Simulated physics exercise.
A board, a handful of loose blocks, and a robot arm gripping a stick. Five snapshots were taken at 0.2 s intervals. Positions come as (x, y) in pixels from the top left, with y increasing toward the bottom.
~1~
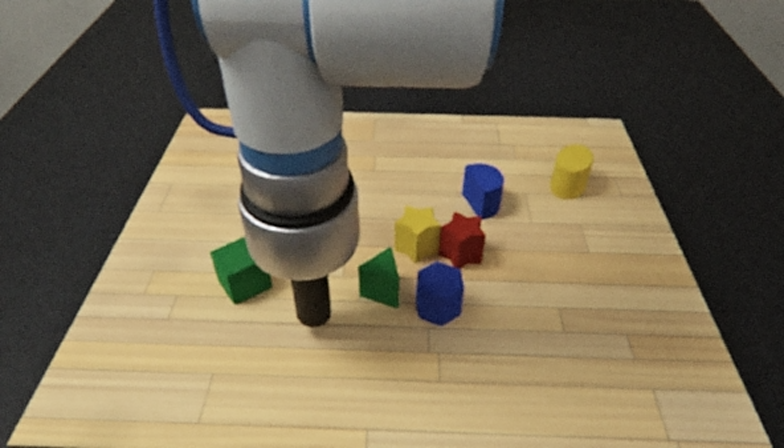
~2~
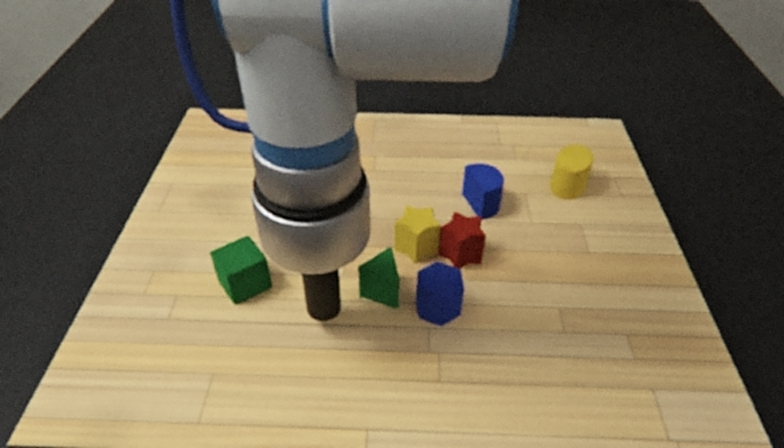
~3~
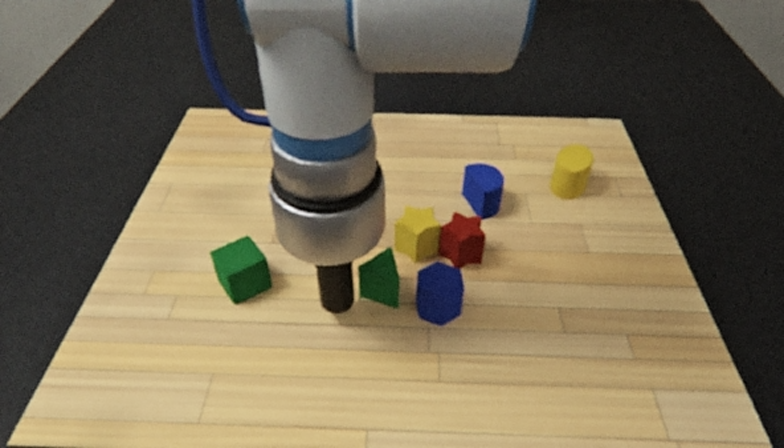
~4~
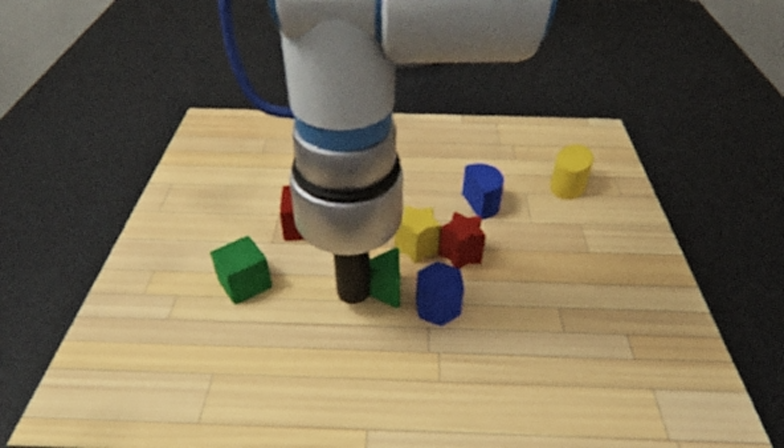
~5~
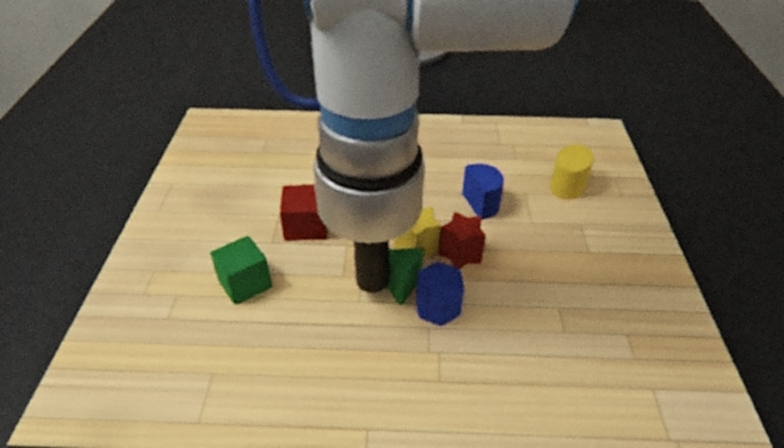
We see a robot arm holding a dark stick upright over a wooden board of colored blocks; it moves right and slightly away, meets the green triangular block, and nudges it a short way right, toward the yellow star-shaped block.
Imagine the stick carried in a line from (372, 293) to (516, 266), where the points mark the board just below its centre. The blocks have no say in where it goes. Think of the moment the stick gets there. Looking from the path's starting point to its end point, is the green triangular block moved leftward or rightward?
It's set to shift right.
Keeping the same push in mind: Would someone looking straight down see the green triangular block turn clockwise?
Yes, it checks out.
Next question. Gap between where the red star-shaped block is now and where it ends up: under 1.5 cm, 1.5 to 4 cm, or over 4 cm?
It shifts 1.5 to 4 cm.
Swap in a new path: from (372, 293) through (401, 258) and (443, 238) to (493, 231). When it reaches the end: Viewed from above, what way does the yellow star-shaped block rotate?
Viewed from the top, it goes anticlockwise.
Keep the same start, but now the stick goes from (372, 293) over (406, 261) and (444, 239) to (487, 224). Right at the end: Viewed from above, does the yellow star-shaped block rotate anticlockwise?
Final answer: Yes.
On the path given first. One third of the way, stick (423, 270); green triangular block (457, 253), turned 45° clockwise; blue hexagonal block (452, 281), turned 20° clockwise.
Two thirds of the way, stick (472, 262); green triangular block (505, 248), turned 35° clockwise; blue hexagonal block (453, 282), turned 25° clockwise; red star-shaped block (478, 220), turned 55° anticlockwise.
At the end, stick (519, 253); green triangular block (553, 248), turned 70° clockwise; yellow star-shaped block still; blue hexagonal block (453, 282), turned 25° clockwise; red star-shaped block (481, 219), turned 70° anticlockwise.
